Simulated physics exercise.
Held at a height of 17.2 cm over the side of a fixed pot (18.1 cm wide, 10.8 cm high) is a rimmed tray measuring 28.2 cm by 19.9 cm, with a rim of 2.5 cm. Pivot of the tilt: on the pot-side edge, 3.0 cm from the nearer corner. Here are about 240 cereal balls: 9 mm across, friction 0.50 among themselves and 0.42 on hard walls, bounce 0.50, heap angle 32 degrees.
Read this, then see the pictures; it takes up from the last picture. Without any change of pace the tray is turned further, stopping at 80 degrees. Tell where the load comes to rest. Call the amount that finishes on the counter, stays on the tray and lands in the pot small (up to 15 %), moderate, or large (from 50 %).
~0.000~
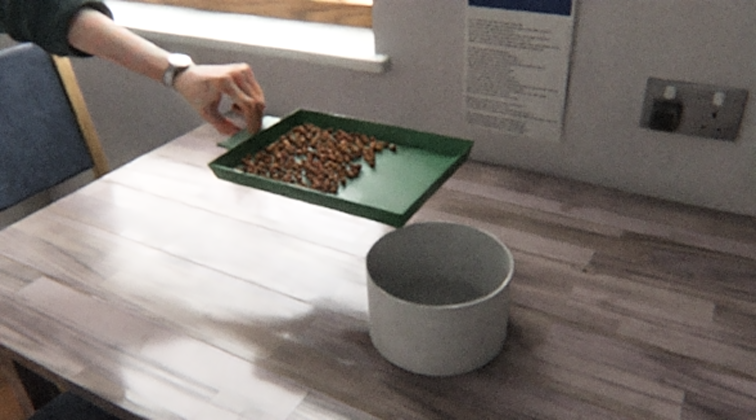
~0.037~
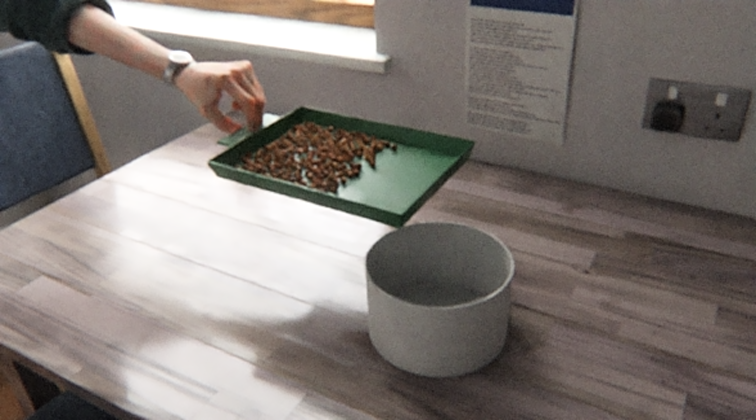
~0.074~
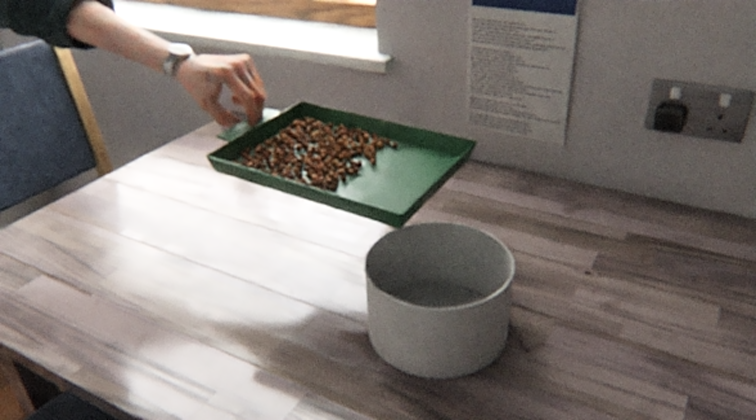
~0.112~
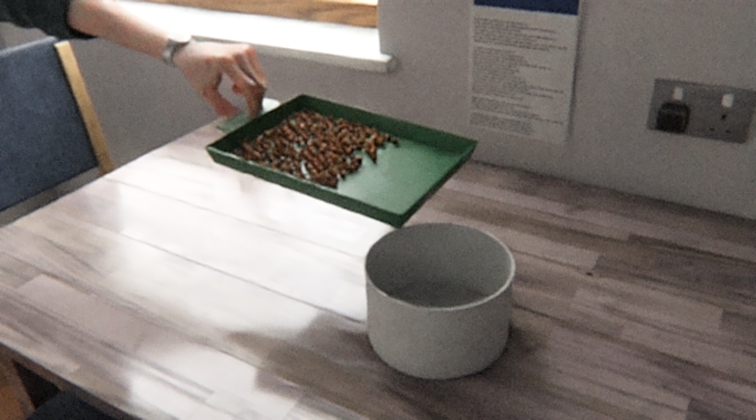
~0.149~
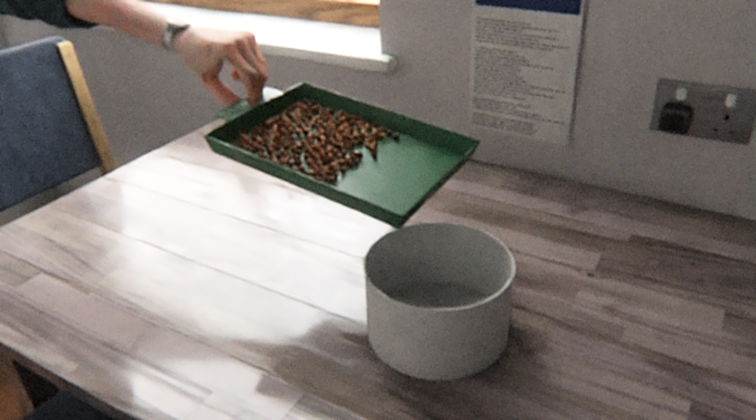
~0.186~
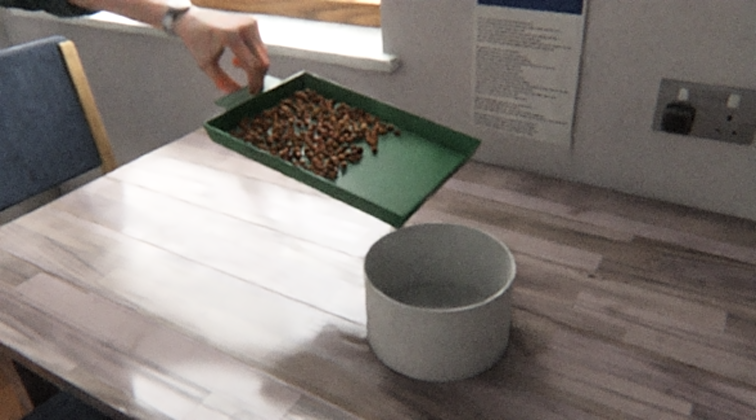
At the end, counter: Small, tray: Large, pot: Moderate.
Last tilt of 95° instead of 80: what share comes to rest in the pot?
Roughly 75 %.
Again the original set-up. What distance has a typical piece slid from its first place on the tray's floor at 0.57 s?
It has moved some 8 cm from its start.
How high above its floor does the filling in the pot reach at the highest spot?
Close to 2.0 cm up.
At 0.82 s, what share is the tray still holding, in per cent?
It comes to near 80 per cent.
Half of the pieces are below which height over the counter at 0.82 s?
Roughly 20 centimetres, give or take.
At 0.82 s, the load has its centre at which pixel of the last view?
I'd put it close to (441, 187).
After 0.57 s, tilt 45 degrees; the tray holds 100 %, the pot 0 %.
Then, at 0.82 s, tilt 66 degrees; the tray holds 80 %, the pot 5 %.
After 1.19 s, tilt 80 degrees; the tray holds 65 %, the pot 30 %.
By 1.8 s all is still; counter 10 %, tray 60 %, pot 30 %.
